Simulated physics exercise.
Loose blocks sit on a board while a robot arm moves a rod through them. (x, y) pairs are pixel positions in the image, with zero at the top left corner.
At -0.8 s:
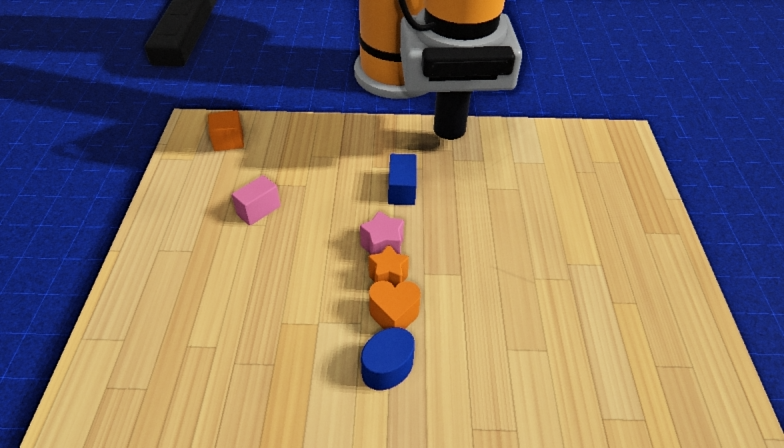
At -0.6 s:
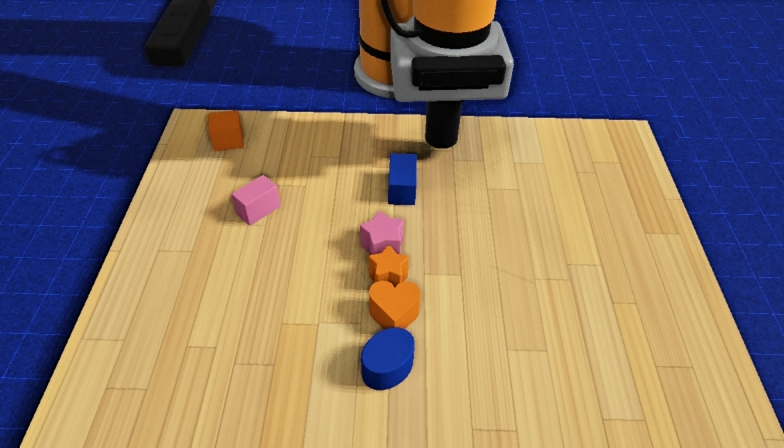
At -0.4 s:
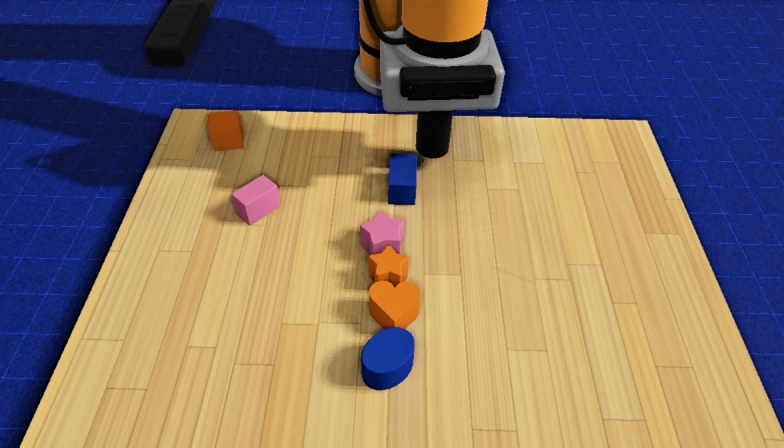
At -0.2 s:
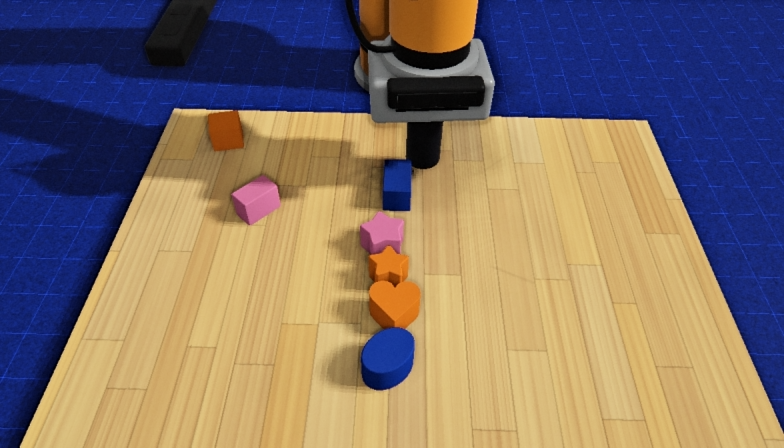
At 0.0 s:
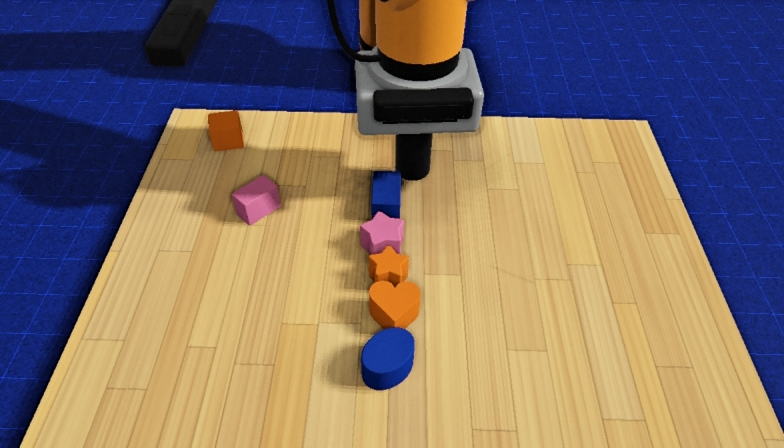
The robot arm's black rod moves down and left, nudging the blue rectangle the same way.
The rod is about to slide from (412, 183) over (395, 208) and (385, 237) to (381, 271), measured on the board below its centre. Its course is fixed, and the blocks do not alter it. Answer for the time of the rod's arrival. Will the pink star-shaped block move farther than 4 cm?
Yes, that is what happens.
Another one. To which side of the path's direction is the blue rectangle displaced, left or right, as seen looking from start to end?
Sideways shift: Right.
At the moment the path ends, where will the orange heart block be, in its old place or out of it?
By the last moment, the orange heart block will have left its place.
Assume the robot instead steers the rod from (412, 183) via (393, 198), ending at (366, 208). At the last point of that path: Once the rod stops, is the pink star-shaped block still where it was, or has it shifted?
That block is shifted.
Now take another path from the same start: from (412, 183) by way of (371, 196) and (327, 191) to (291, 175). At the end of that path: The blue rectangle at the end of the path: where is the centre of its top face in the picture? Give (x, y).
The middle of its upper face will lie at (353, 201).
What follows on the original path. One third of the way, rod at (395, 195); pink star-shaped block at (371, 242), turned 55° anticlockwise; blue rectangle at (359, 210), turned 20° clockwise; orange star-shaped block at (392, 266).
Two thirds of the way, rod at (385, 224); pink star-shaped block at (368, 245), turned 70° anticlockwise; blue rectangle at (339, 224), turned 60° clockwise; orange star-shaped block at (393, 266).
At the end, rod at (381, 258); pink star-shaped block at (348, 267), turned 40° anticlockwise; blue rectangle at (336, 229), turned 80° clockwise; orange star-shaped block at (378, 287), turned 35° anticlockwise; orange heart block at (402, 312), turned 40° anticlockwise.
